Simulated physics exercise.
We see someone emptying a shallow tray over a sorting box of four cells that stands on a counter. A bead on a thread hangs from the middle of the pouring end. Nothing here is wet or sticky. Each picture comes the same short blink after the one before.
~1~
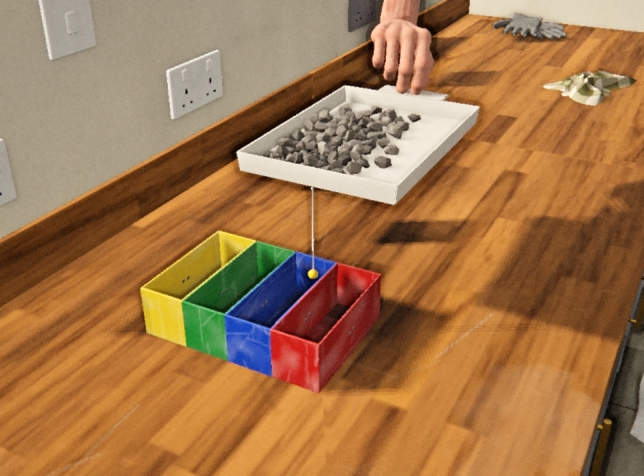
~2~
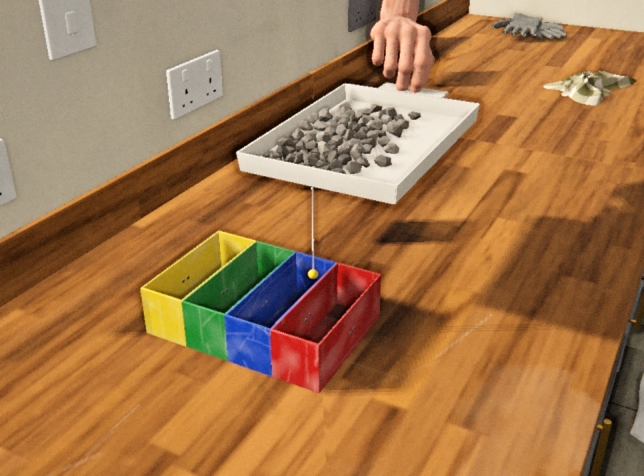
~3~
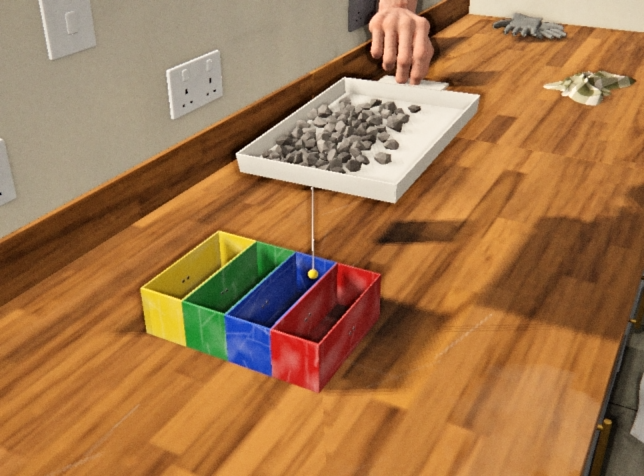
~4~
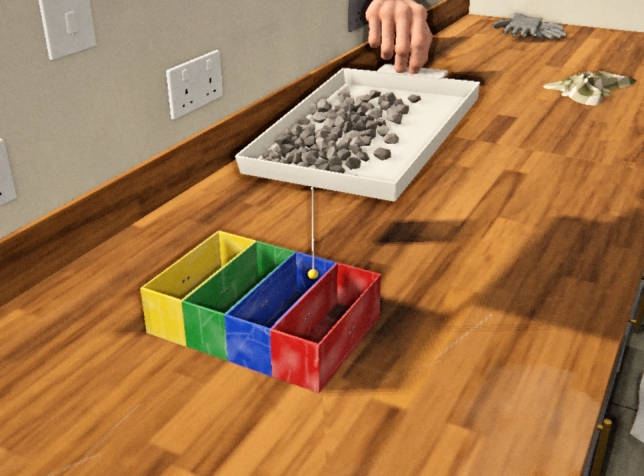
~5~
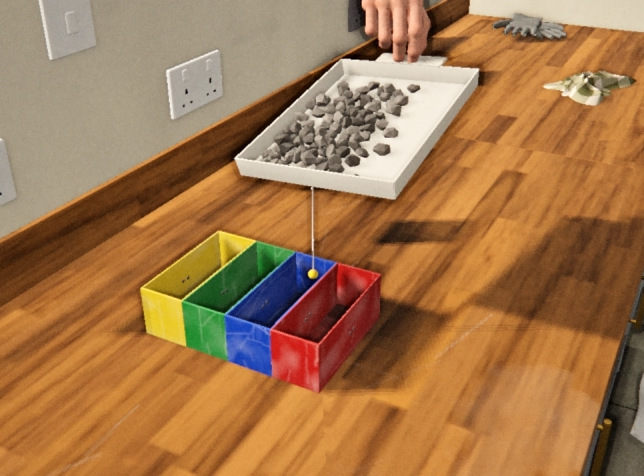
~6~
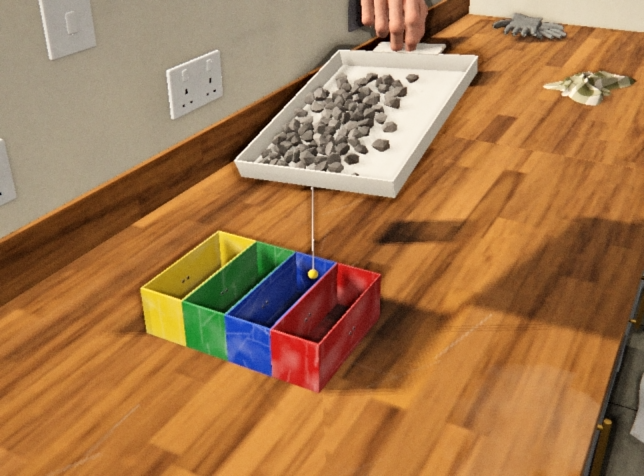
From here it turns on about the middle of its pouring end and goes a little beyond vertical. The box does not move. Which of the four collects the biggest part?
It favours the green compartment.
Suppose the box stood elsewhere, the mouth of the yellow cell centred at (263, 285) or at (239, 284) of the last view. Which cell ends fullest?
At the first place that yellow cell, at the second the cell in yellow.
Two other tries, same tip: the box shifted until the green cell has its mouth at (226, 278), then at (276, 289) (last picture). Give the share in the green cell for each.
About 60 and 30 per cent.
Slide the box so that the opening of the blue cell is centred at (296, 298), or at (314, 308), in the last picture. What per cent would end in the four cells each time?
The first gives 100 %, the second 90 %.
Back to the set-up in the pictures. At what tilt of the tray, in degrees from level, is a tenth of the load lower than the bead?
Roughly 85°.
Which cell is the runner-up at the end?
The runner-up: The cell in blue.
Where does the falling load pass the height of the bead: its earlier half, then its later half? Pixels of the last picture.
Around (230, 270) and then (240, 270).
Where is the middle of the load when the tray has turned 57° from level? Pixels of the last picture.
Roughly at (295, 120).
Soon after the last picture, tray tipped steeply; all on the tray.
A little later, tray tipped right over; about a third on the tray; about a quarter in the green cell; a small part in the blue cell; a small part in the yellow cell; a stray few in the red cell; about a quarter falling or outside the box.
Later still, tray tipped past a quarter turn; about two thirds in the green cell; about a quarter in the blue cell; a small part in the yellow cell; a small part in the red cell; a stray few falling or outside the box.
At rest, tray tipped past a quarter turn; about two thirds in the green cell; about a quarter in the blue cell; a small part in the yellow cell; a small part in the red cell; a stray few outside the box.
